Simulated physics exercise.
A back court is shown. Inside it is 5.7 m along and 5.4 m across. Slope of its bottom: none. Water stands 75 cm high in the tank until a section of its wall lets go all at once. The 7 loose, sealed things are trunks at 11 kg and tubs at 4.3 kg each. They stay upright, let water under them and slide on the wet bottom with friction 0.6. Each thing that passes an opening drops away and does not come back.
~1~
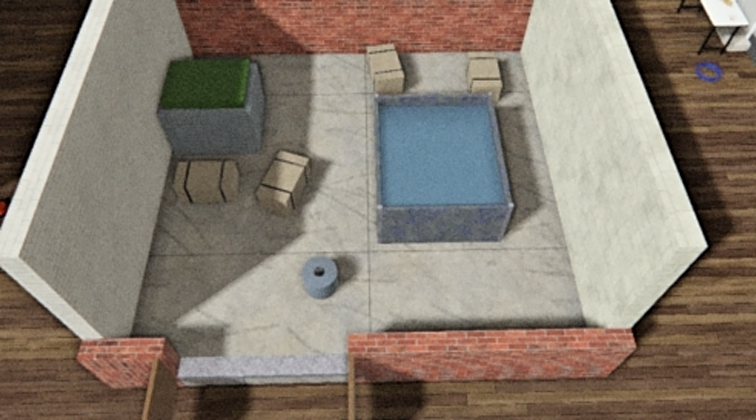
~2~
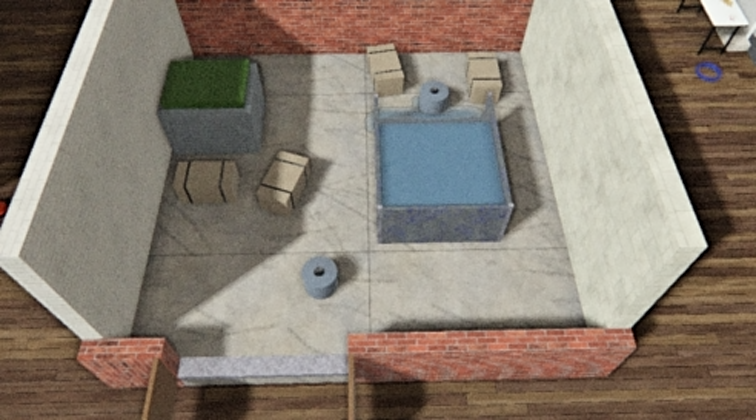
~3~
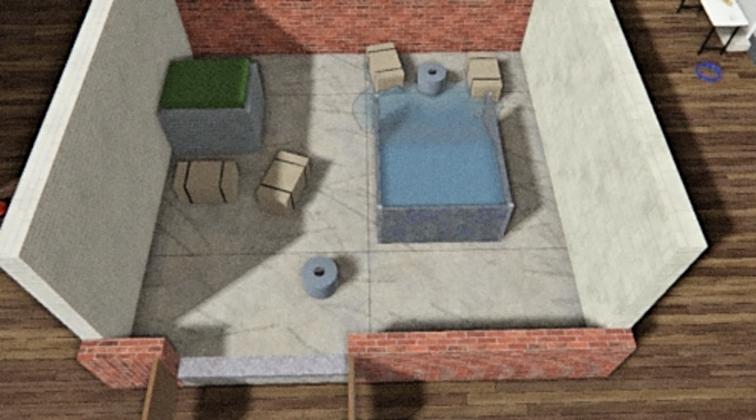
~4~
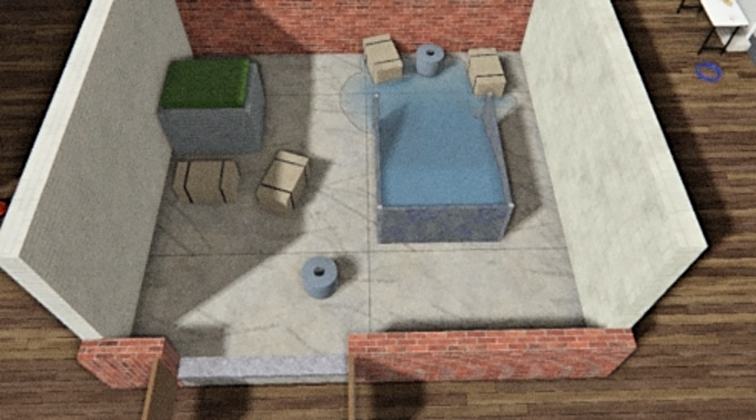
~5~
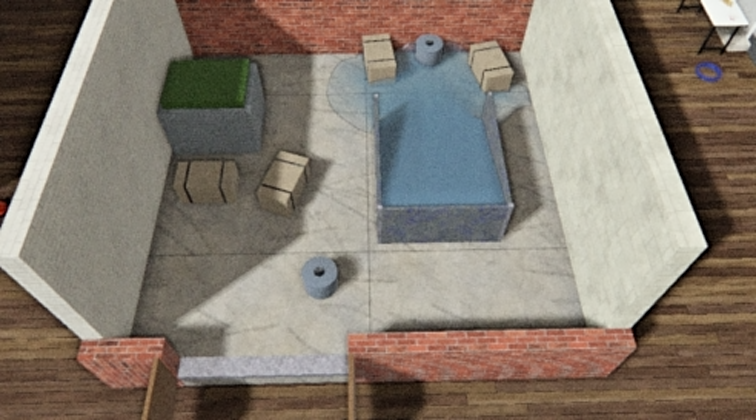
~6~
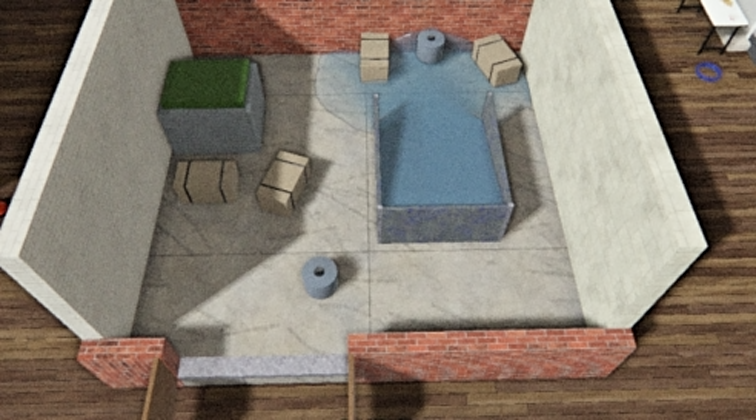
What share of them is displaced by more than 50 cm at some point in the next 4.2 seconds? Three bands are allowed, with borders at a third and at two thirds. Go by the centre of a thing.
Answer: The medium band.
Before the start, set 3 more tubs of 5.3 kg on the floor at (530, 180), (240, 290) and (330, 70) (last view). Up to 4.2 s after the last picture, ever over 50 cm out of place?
Reading them off in order: Clears the mark, not beyond, clears the mark.
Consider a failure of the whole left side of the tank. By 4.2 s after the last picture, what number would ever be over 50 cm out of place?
Result: 5.
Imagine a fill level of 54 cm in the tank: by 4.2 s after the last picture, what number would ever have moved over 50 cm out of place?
Count under that change: 3.
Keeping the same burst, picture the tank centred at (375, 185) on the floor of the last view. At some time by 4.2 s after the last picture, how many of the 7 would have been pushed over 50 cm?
Count: 5.
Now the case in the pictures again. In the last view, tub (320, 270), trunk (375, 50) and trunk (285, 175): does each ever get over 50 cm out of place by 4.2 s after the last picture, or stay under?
Listed in sequence: Lower; higher; higher for the last.
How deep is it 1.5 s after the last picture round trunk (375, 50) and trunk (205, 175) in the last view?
About 10 and 0 cm.
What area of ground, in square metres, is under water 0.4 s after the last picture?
Wet: Near 10.0 m2.
Then, 0.4 s after the last picture 2 of 7 are over 50 cm from their spots; 3 afloat.
Then, 1.5 s after the last picture 3 of 7 are over 50 cm from their spots; 4 afloat.
Then, 2.8 s after the last picture 3 of 7 are over 50 cm from their spots; 4 afloat.
Then, 4.2 s after the last picture 4 of 7 are over 50 cm from their spots, and 4 have been at some point; 3 afloat.
